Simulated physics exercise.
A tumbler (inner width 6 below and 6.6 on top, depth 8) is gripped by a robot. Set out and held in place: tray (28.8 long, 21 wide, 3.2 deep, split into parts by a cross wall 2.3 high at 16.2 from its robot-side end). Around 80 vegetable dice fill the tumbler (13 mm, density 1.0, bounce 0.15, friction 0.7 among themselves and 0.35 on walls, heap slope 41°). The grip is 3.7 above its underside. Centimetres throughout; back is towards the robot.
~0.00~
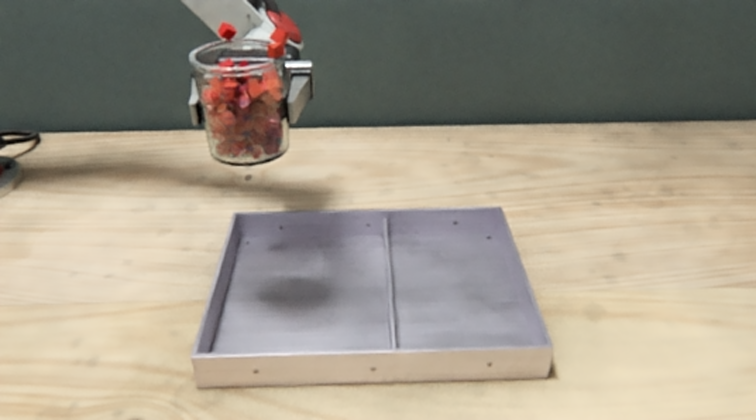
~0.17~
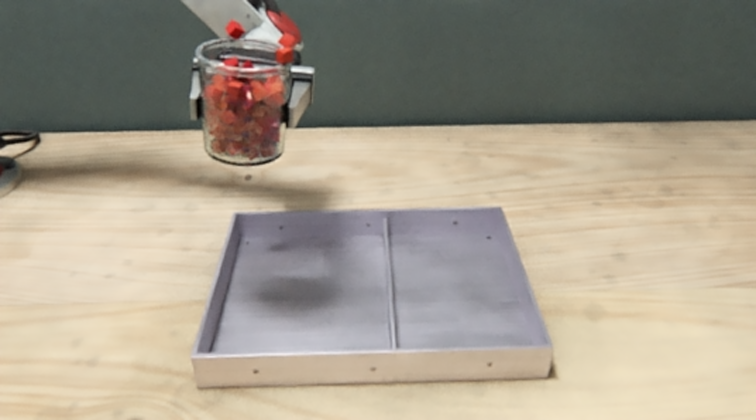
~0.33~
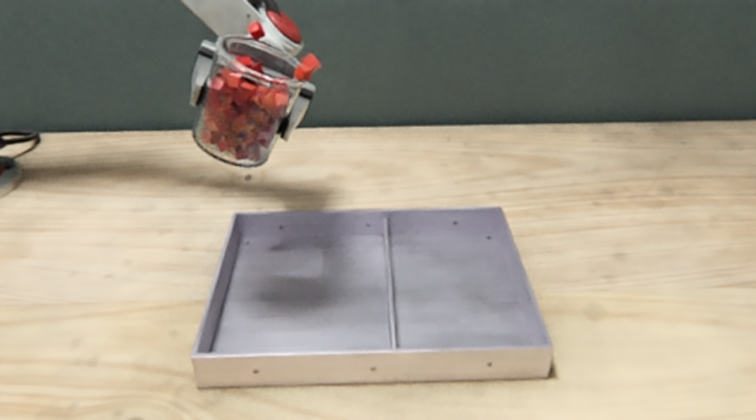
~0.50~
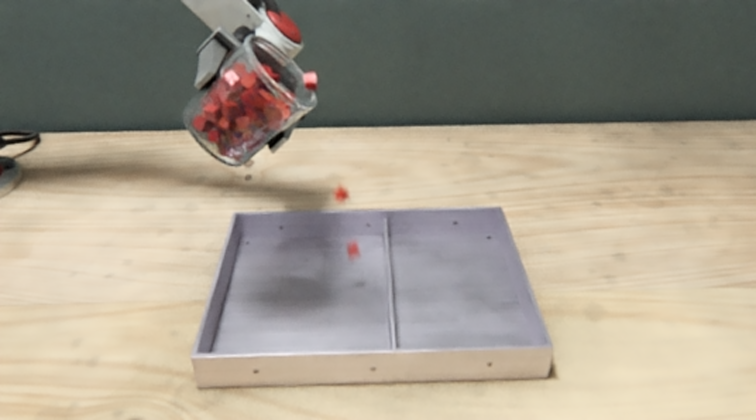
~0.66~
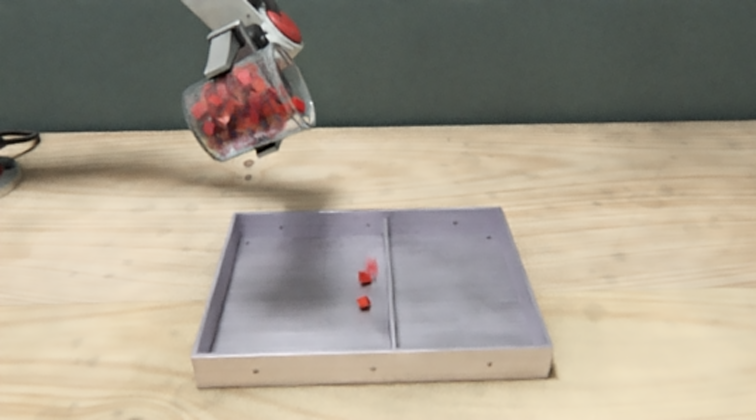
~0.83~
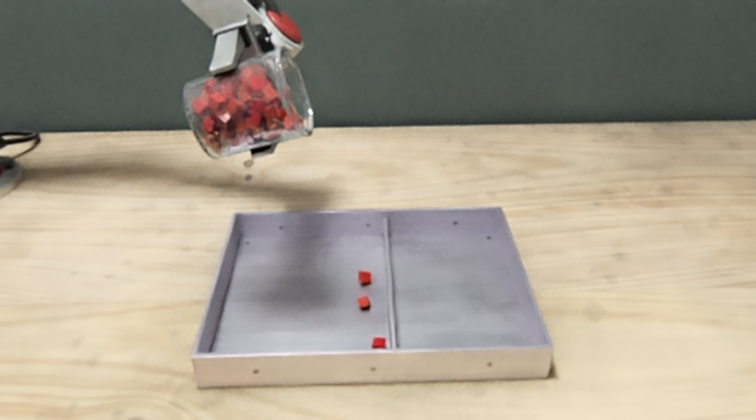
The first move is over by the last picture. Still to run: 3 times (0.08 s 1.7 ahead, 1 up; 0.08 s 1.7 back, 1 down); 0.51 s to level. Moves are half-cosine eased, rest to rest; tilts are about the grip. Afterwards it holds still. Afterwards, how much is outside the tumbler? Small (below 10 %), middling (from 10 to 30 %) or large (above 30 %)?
Answer: Large; above 30 % of the vegetable dice finish outside the tumbler.
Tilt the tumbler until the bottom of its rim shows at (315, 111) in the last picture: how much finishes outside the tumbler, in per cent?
Some 20 per cent.
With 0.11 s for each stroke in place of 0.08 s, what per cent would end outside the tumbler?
In that case some 15 per cent.
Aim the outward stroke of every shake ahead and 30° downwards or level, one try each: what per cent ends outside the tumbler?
Some 10 and 30 per cent.
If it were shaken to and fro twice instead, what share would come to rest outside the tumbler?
In that case some 30 per cent.
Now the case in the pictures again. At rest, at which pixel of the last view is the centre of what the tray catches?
Around (368, 290).
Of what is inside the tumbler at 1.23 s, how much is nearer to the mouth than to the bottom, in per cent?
Some 45 per cent.
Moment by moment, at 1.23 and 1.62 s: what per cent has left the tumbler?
In turn: 30, 40.
After 1.23 s, tilted 73° forward, highest piece 22 above the table; 57 in the tumbler, 10 in the robot-side part, 5 in the far-side part, 8 in flight or on a rim.
After 1.62 s, tilted 24° forward, highest piece 24 above the table; 50 in the tumbler, 22 in the robot-side part, 8 in the far-side part.
After 2.02 s, level, highest piece 23 above the table; 50 in the tumbler, 22 in the robot-side part, 8 in the far-side part.
After 3.07 s, level, highest piece 23 above the table; 50 in the tumbler, 22 in the robot-side part, 8 in the far-side part.
In the end, 50 in the tumbler, 22 in the robot-side part, 8 in the far-side part. That is 38 % outside the tumbler.
